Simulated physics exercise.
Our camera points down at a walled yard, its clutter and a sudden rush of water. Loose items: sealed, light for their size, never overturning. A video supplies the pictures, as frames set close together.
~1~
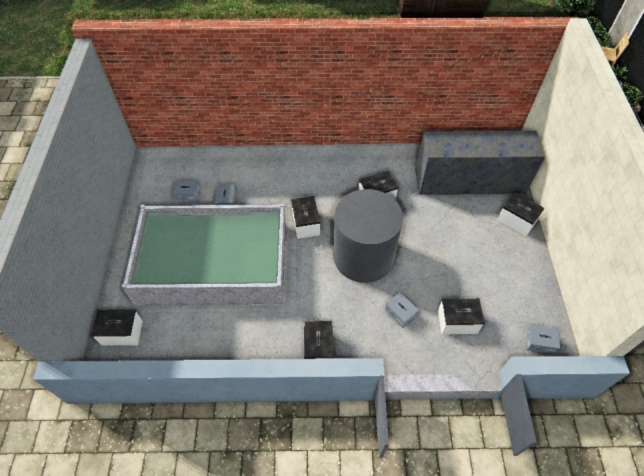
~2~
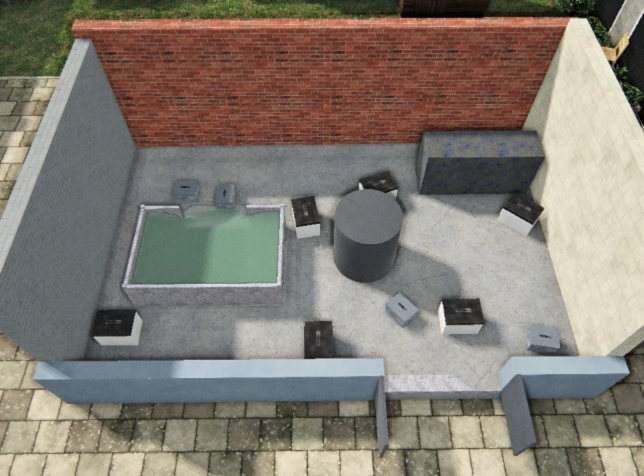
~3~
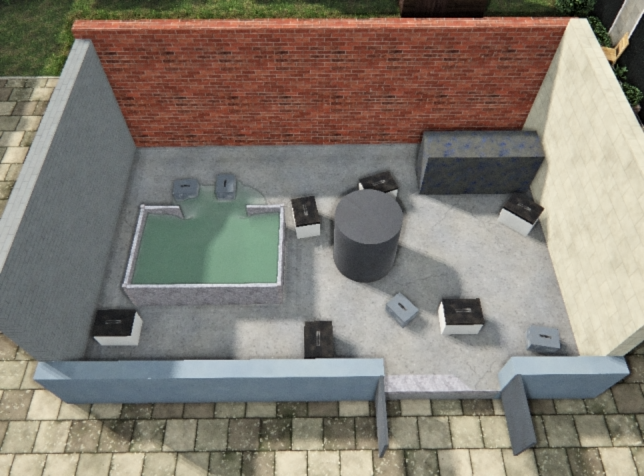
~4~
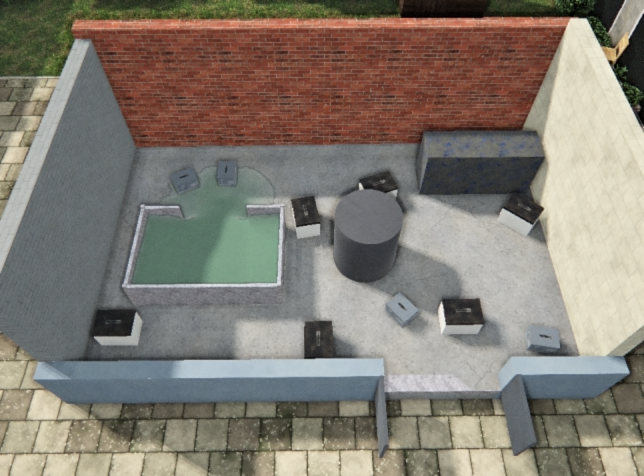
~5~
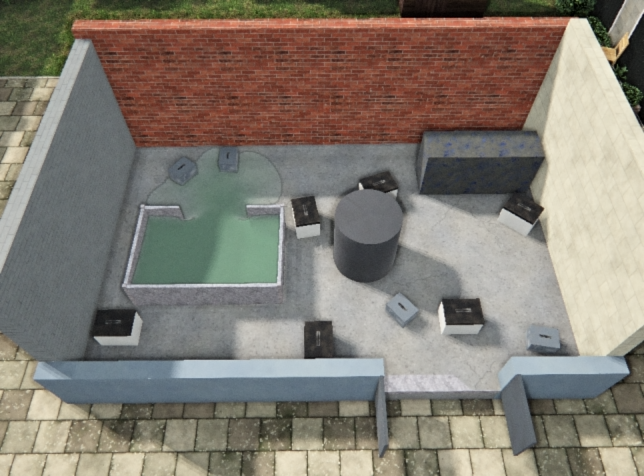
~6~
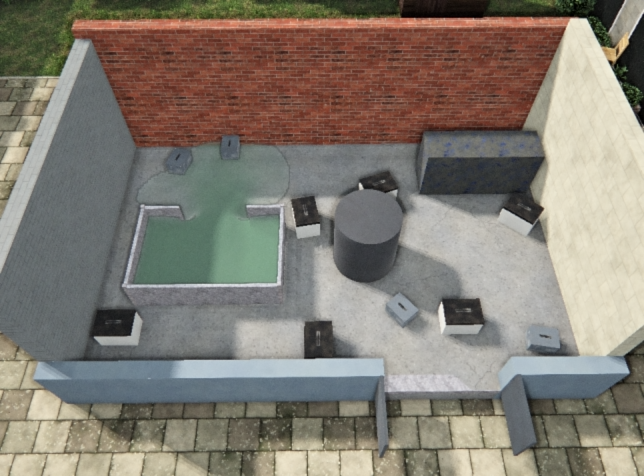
Green water pours through a gap in the tank's back wall, pushing two grey totes backward.
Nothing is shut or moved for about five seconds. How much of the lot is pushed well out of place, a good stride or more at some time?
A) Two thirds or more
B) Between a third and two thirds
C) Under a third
(B) Between a third and two thirds.
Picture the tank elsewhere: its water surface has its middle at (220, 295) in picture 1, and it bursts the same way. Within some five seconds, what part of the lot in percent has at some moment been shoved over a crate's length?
30 %, roughly.
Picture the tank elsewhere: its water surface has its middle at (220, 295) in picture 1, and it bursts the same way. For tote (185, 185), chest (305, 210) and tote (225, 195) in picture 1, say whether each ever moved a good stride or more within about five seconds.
Item one travelled far enough, item two not displaced far, item three travelled far enough.
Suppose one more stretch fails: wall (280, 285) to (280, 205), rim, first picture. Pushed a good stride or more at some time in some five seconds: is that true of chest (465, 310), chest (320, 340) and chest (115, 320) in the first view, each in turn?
Here's my take, in sequence: Fails to go that far, dislodged that far, and fails to go that far.
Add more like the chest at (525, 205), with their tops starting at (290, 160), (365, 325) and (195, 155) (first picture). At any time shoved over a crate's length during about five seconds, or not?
One by one: Knocked well away; hardly budges; knocked well away.
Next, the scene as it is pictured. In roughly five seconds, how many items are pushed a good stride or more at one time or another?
4 of them.
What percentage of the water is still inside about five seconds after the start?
By my count, 100 per cent.
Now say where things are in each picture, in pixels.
In the first frame, a tote at (225, 193) rests on the ground; a tote at (185, 187) rests on the ground; 0 of 10 have shifted.
In the second frame, a tote at (225, 193) rests on the ground; a tote at (185, 187) rests on the ground; 0 of 10 have shifted.
In the third frame, a tote at (225, 183), on the bottom, close to its start; a tote at (185, 186) rests on the ground; 1 of 10 have shifted.
In the fourth frame, a tote at (226, 169), on the bottom, a stride from its start; a tote at (184, 177) rests on the ground, close to its start; 2 of 10 have shifted.
In the fifth frame, a tote at (228, 156) rests on the ground, a stride from its start; a tote at (182, 167), on the bottom, a stride from its start; 2 of 10 have shifted.
In the sixth frame, a tote at (230, 143), on the bottom, a stride from its start; a tote at (178, 157), on the bottom, a stride from its start; 2 of 10 have shifted.
A moment on, 2 of 10 are well off their spots; 1 afloat.
Next, 2 of 10 are well off their spots; 2 afloat.
Later, 1 of 10 are well off their spots; 2 afloat.
In the end, 3 of 10 are well off their spots, and 4 have been at some point; 2 afloat.
